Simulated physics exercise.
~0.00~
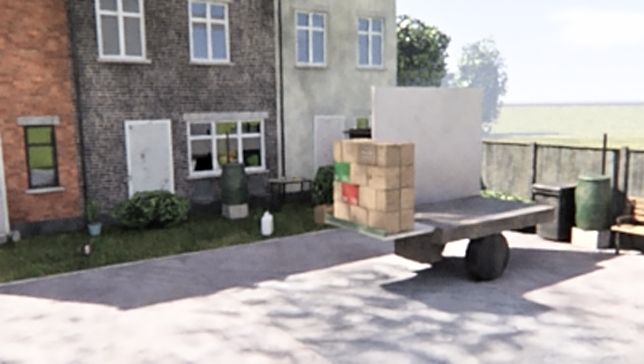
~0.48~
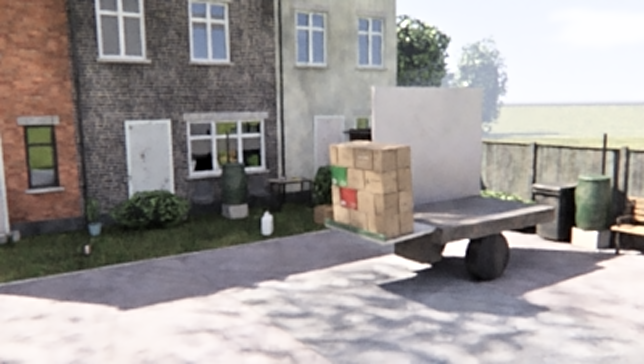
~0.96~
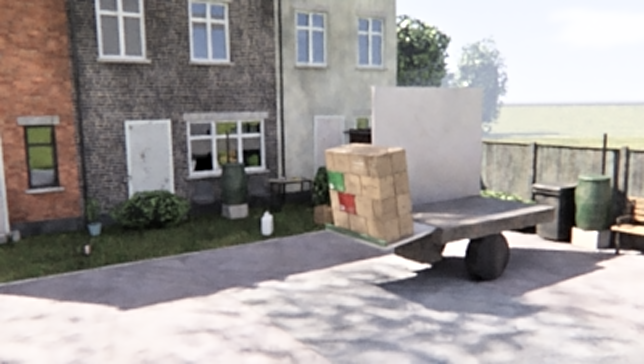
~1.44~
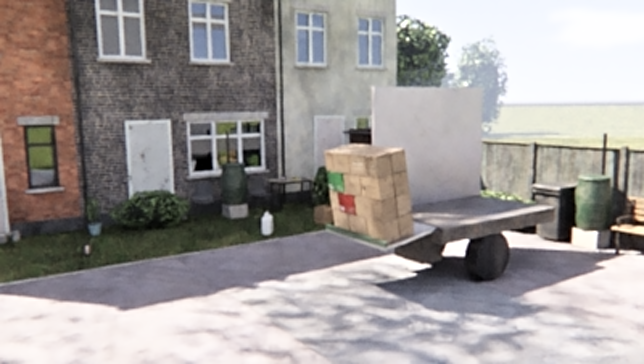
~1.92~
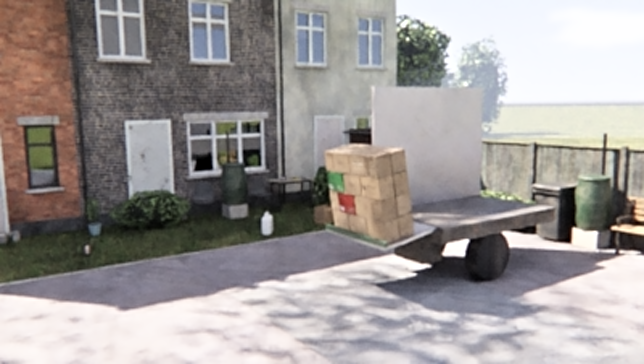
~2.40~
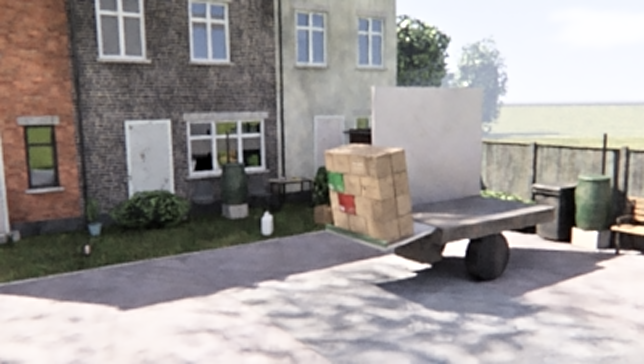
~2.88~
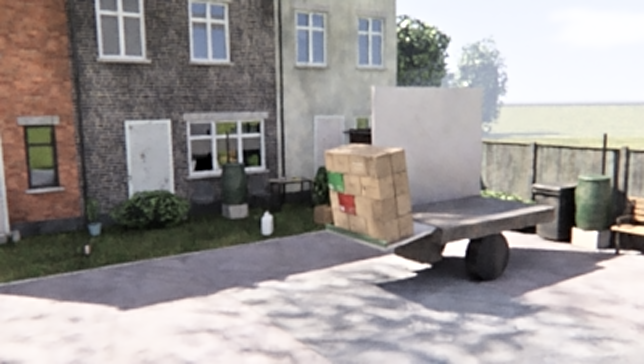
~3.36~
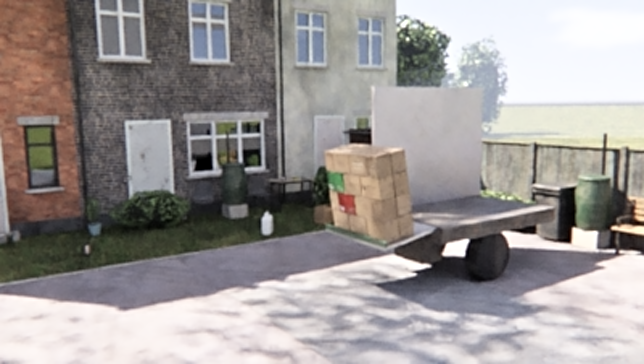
The footage shows a stack of taped cartons, one with green and one with red, on the lowered platform of a parked lorry beside a row of houses. The platform droops slightly to the left, tilting the stack, then stops, and every carton stays in place.
